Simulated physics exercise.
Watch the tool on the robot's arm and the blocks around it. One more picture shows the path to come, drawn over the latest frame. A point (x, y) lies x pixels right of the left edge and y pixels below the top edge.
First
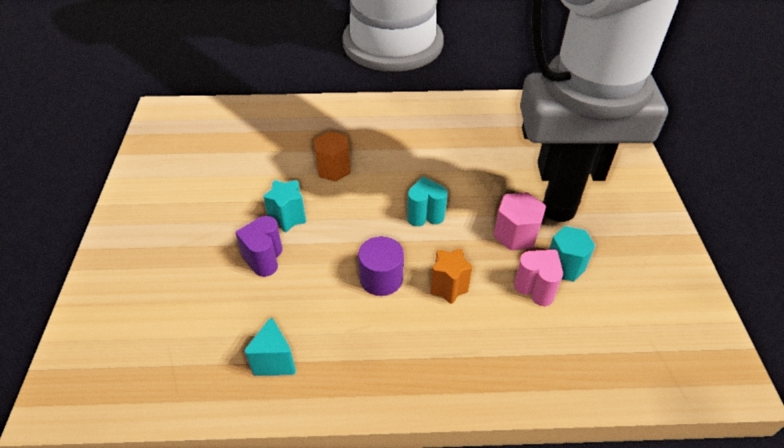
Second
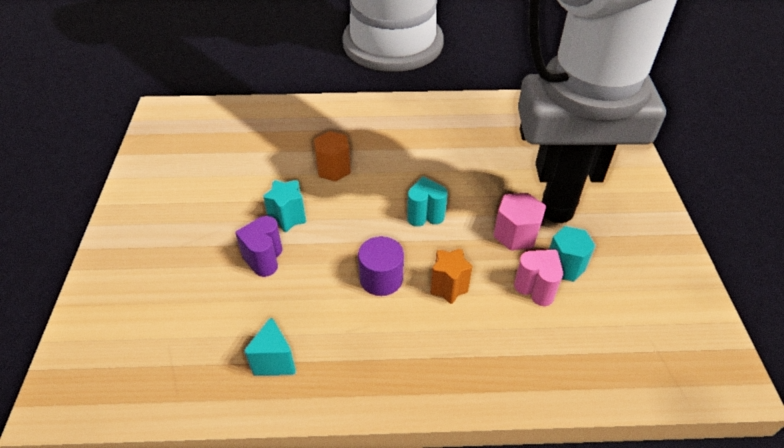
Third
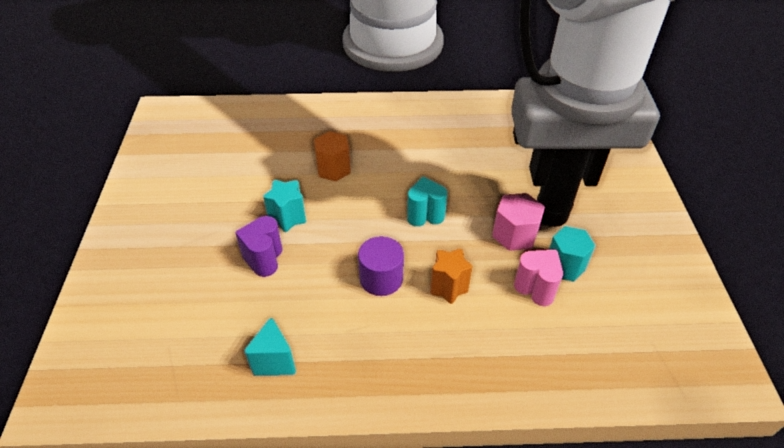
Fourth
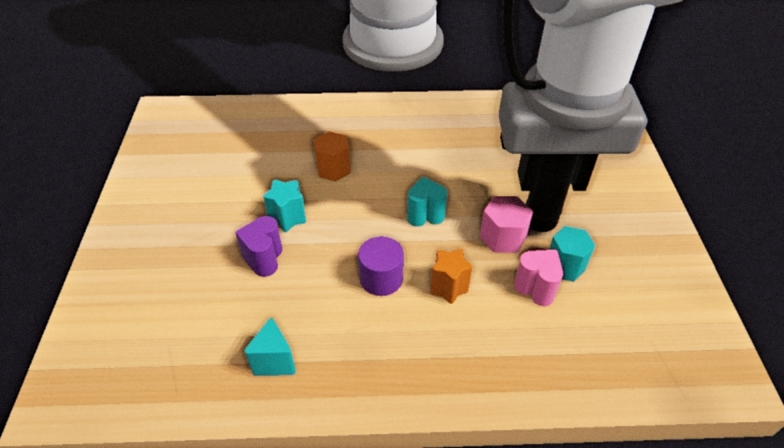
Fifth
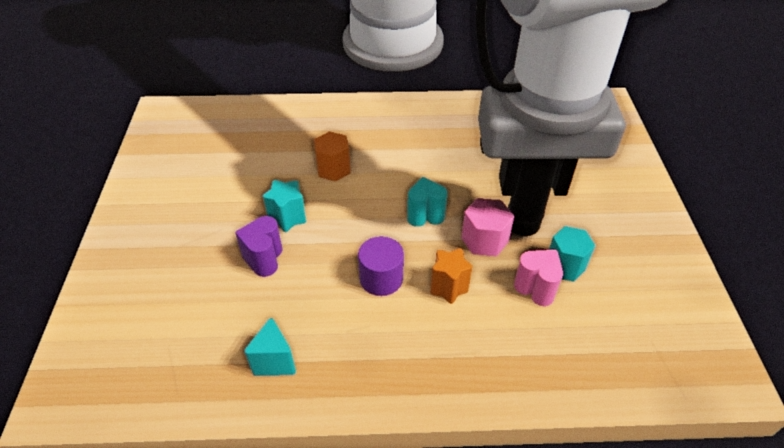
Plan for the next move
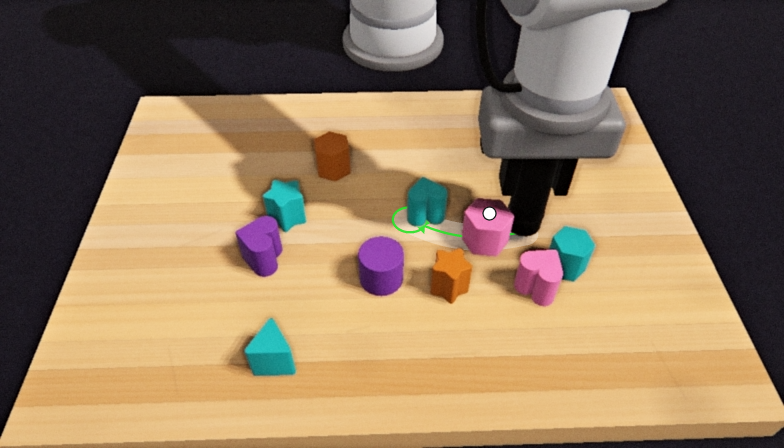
A robot arm with a black tool reaches over the right side of a light wooden board, seen from above at an angle against a dark background. Turquoise, purple, orange and pink blocks are scattered about, with a brown one near the back and a turquoise triangular one at front left. The tool slides slowly left, pushing the pink block a short way, while the other blocks and the view stay still.
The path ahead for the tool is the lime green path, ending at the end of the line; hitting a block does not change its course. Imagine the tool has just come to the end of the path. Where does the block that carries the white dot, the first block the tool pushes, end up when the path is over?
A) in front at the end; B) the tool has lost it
That would be B.
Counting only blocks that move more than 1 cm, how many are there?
My guess is two.
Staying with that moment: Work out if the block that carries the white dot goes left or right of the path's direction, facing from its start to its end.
Heads left.
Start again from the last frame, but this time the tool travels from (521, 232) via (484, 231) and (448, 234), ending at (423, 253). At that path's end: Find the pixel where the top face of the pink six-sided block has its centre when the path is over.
When the path ends, it will be at (384, 230).
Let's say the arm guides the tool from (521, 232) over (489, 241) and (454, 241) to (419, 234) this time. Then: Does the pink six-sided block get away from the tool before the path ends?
No - that is not the case.
Path on the board, from (521, 232) over (483, 237) and (445, 233) to (410, 220); the dot is on the pink six-sided block.
The first path, step by step. One third of the way, tool (484, 230); pink six-sided block (448, 218).
Two thirds of the way, tool (445, 225); turquoise heart (422, 187); pink six-sided block (410, 219), turned 15° anticlockwise.
At the end, tool (410, 212); turquoise heart (394, 171), turned 20° clockwise; pink six-sided block (385, 218), turned 60° anticlockwise; turquoise six-sided block in place.
